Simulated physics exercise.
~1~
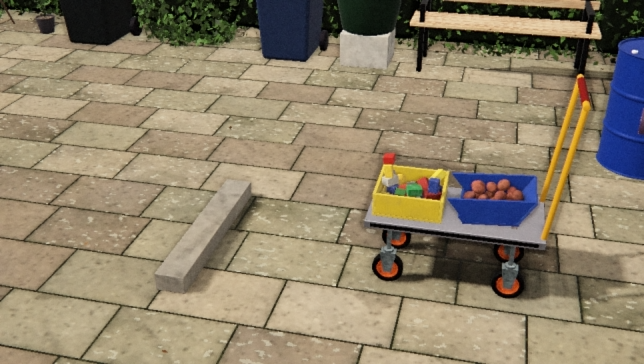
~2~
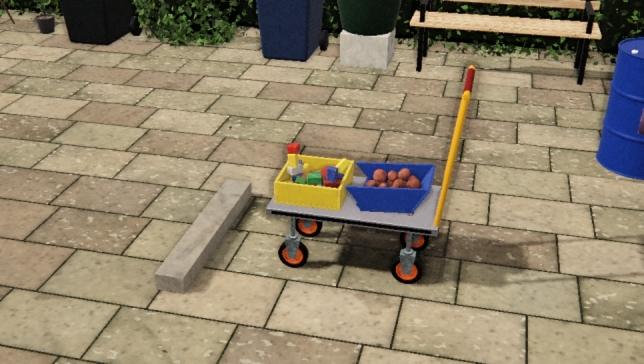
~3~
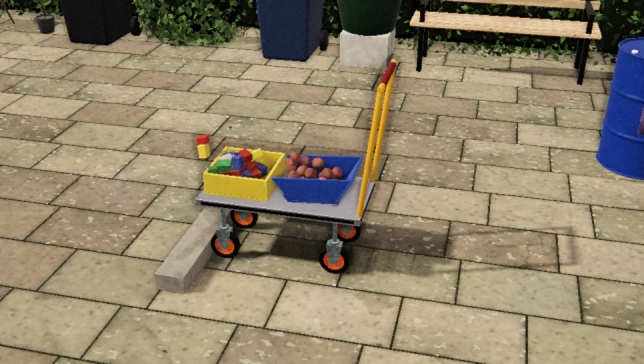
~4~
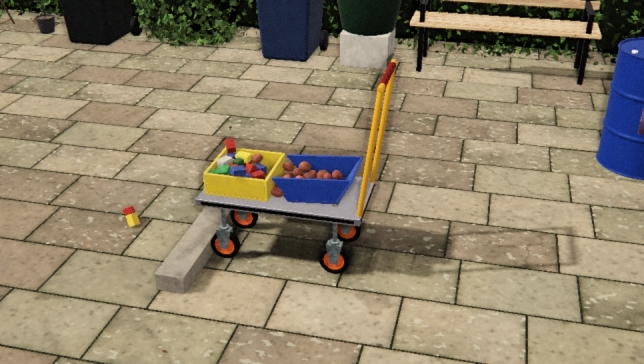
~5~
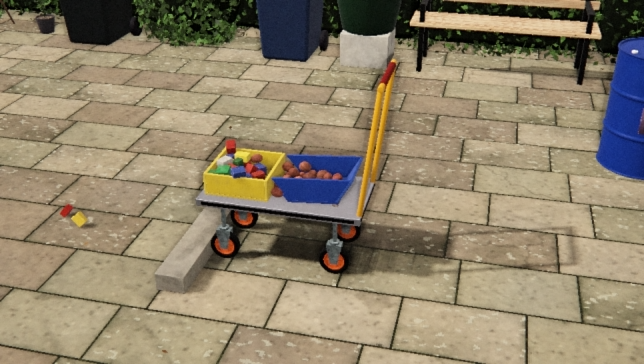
On a paved patio, a cart carrying yellow and blue crates rolls left, stops against a kerb, and two toy bricks tumble out.
